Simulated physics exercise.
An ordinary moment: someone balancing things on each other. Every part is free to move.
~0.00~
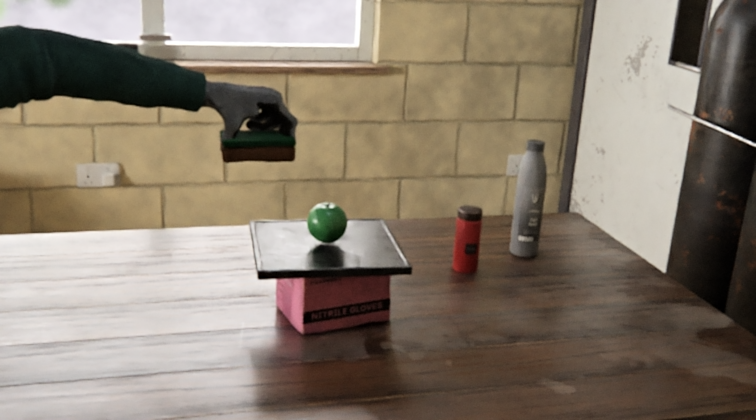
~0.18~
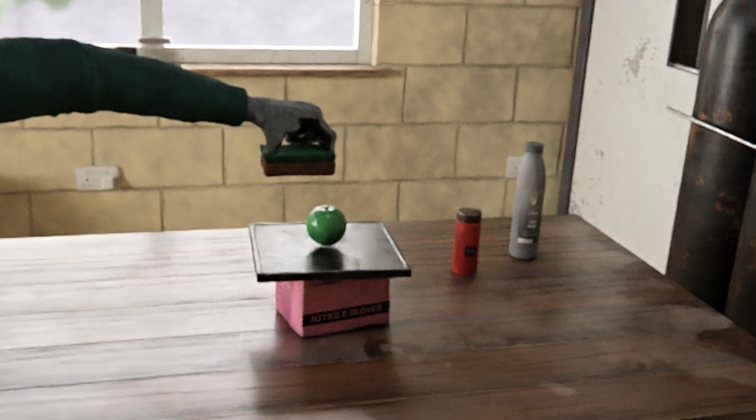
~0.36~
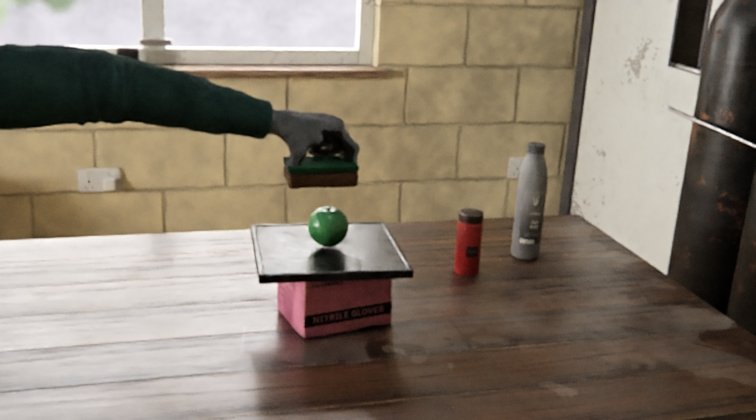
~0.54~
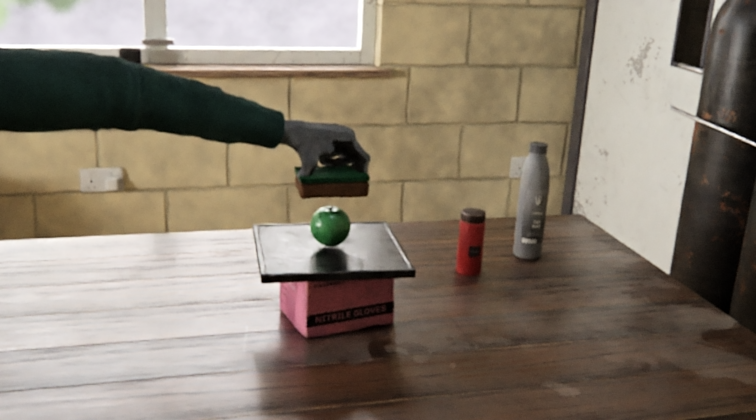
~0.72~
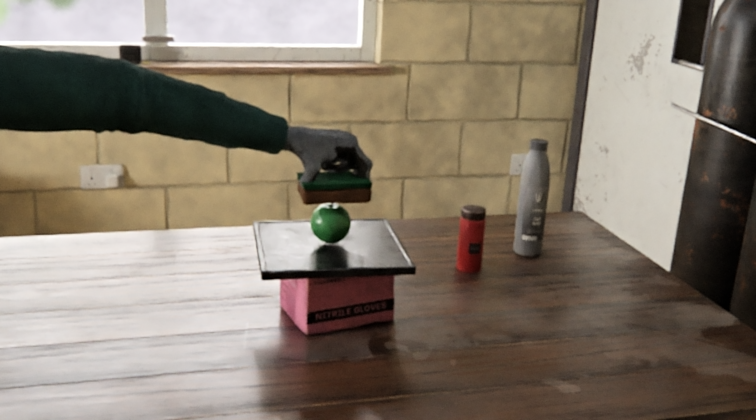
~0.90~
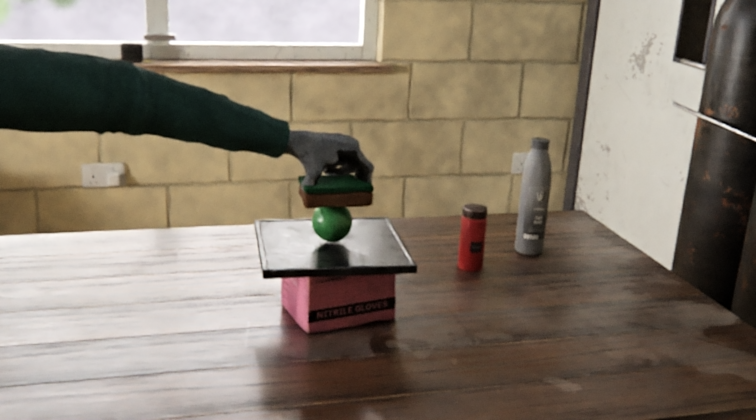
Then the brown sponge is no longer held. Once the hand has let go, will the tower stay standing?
No.
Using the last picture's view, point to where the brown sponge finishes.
Somewhere around (369, 212) in the last picture.
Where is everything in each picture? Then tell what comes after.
In the first picture, coming down; brown sponge (257, 146); green apple (327, 222).
In the second picture, coming down; brown sponge (297, 161); red shaker (467, 241).
In the third picture, coming down; brown sponge (321, 172); pink box (334, 287).
In the fourth picture, coming down; brown sponge (332, 182); grey bottle (533, 200).
In the fifth picture, coming down; brown sponge (334, 188); black tray (330, 246).
In the sixth picture, set down, still held; brown sponge (335, 191); green apple (332, 221).
By 1.40 s, brown sponge tilted by 46° near (360, 205).
By 1.90 s, brown sponge now fallen.
By 3.20 s, nothing new.
When it is over (4.0 s), fallen, brown sponge; the other 5 as before. End places, in pixels of the last picture, brown sponge near (368, 212). The pile gives way.
